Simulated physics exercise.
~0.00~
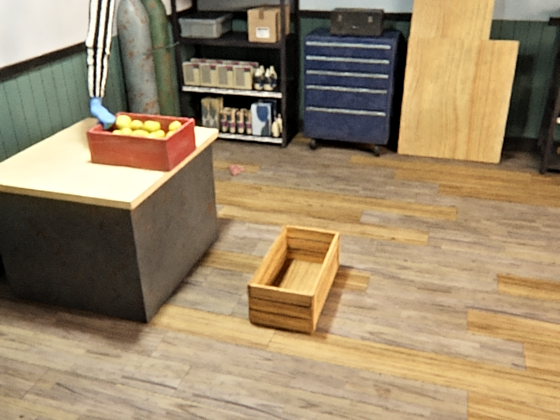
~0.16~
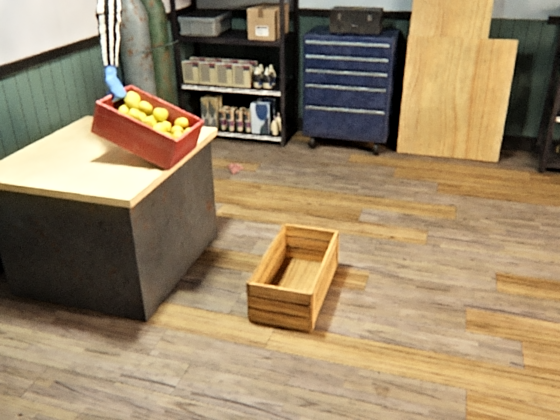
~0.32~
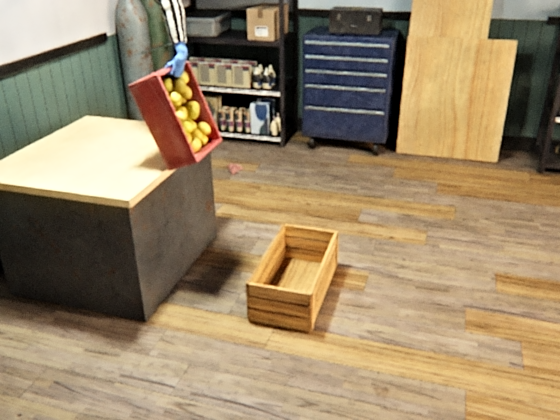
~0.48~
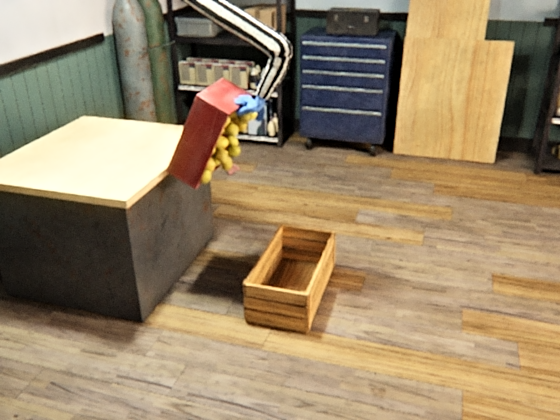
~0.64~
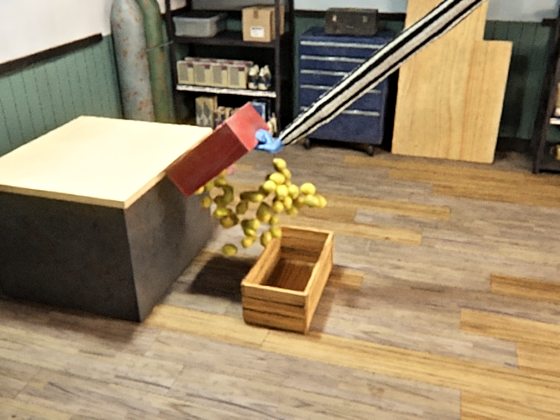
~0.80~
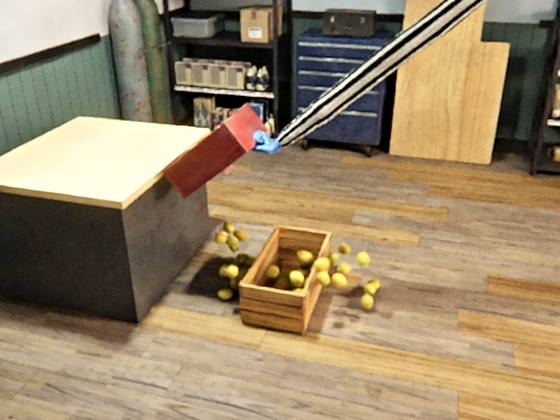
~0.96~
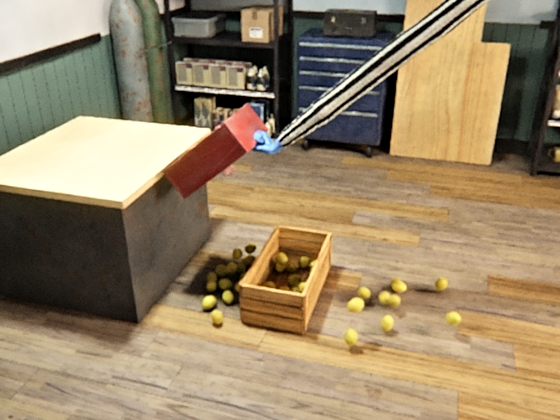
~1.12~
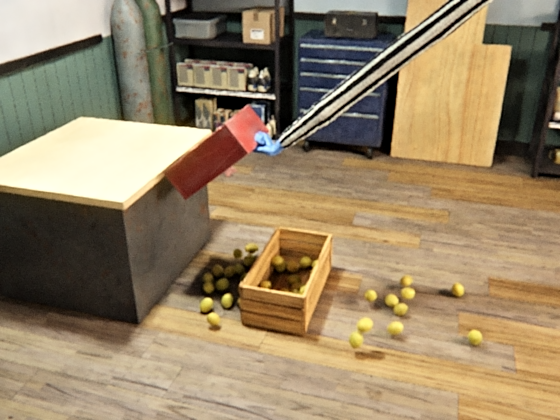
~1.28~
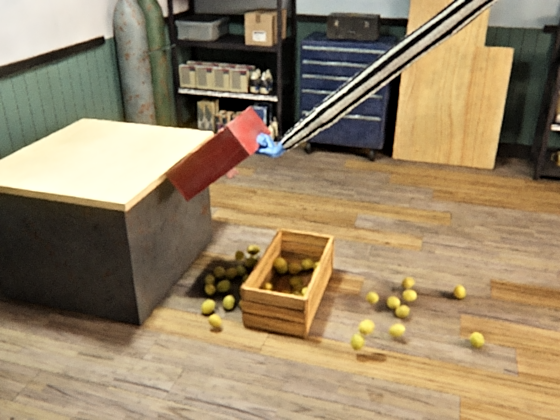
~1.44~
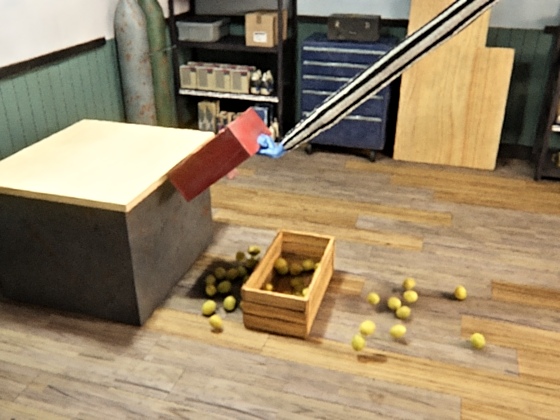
To begin with, a blue-gloved hand on a striped arm holds a red box of yellow lemons on a bench, with an empty wooden bin on the floor to its right. The hand lifts and tilts the box to the right, swinging it past the bench's edge. As the box tips past upright, the lemons spill out in a loose cluster and fall toward the bin. Some land inside, while others hit the floor on both sides and scatter. Finally, the lemons settle in the bin, in a group beside the bench, and spread out to the right, while the box stays tipped.
